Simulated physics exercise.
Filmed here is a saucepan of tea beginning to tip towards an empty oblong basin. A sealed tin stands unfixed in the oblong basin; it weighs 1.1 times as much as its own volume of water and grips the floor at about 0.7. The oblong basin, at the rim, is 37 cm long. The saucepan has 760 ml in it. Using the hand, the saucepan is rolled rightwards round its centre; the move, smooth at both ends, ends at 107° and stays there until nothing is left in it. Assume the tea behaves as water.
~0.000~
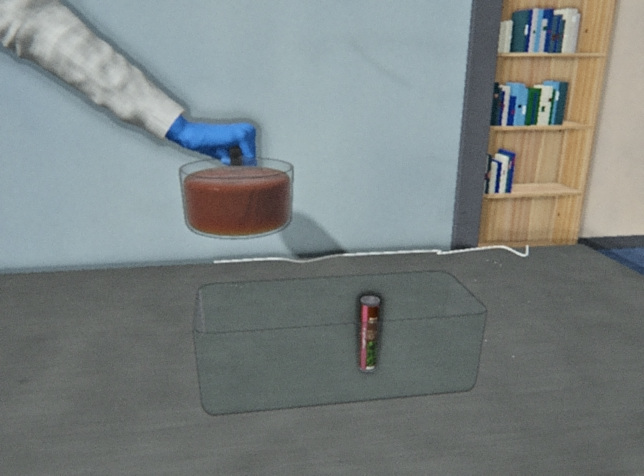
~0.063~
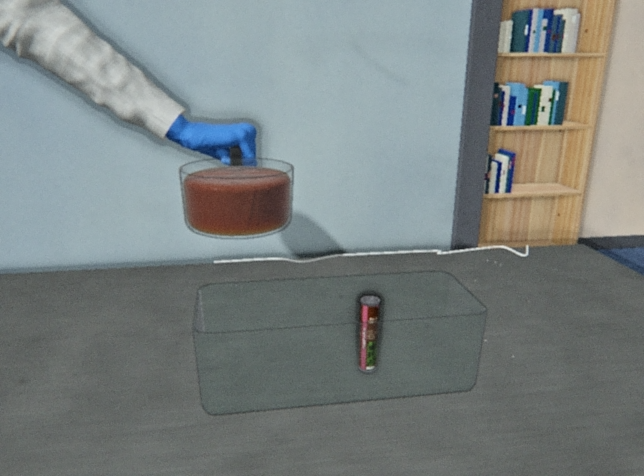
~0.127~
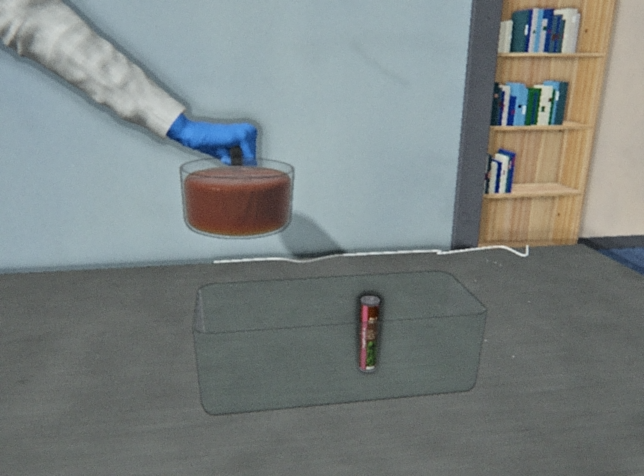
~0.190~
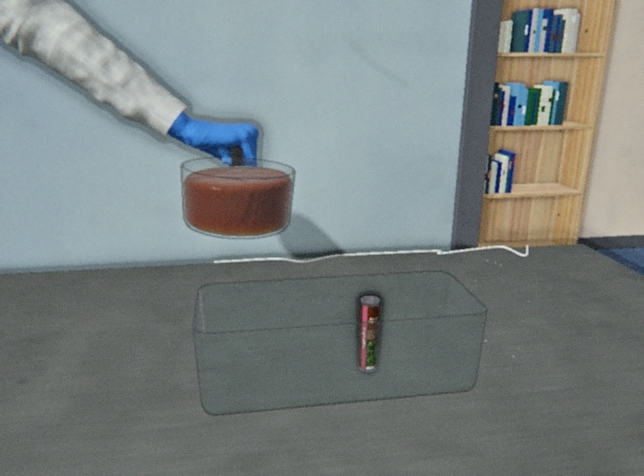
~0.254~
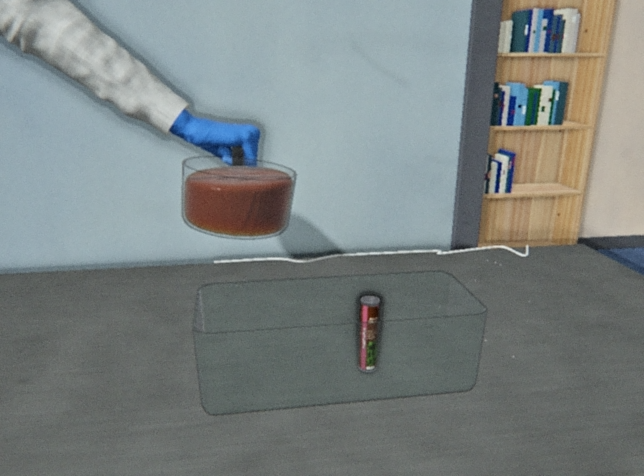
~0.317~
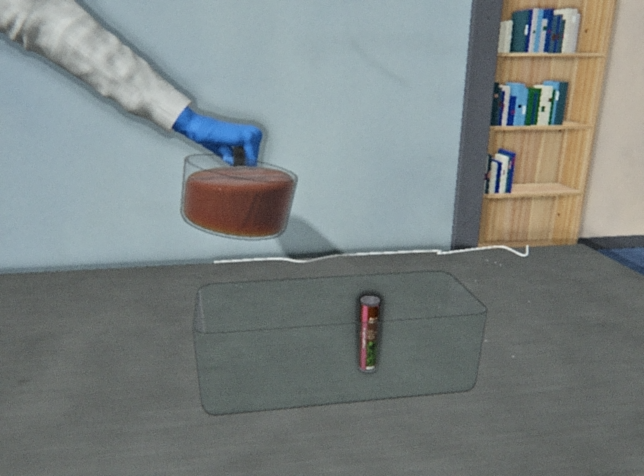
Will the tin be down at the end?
It's going to keep its balance.
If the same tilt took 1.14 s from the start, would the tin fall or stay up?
The tin stays on its base.
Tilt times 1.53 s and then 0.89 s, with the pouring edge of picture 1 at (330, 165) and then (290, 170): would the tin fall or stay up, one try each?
The tin stays vertical the first time and overturns the second time.
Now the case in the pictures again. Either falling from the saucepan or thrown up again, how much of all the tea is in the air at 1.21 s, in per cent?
10 per cent or so.
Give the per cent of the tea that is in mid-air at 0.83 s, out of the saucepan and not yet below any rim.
At that moment, about 28 percent.
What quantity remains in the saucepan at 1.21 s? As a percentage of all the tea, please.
Roughly 10 percent remains.
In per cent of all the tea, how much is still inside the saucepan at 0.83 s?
About 56 per cent.
Then, 0.83 s in, the tilt is 61° and 55 per cent is still to pour; the tin stands where it began.
Then, 1.21 s in, the tilt is 96° and 10 per cent is still to pour; the tin stands where it began.
Then, 1.60 s in, the tilt is 107° and 0 per cent is still to pour; the tin stands where it began.
Then, 2.03 s in, the tilt is 107° and 0 per cent is still to pour; the tin stands where it began.
Finally, the tin stands where it began.
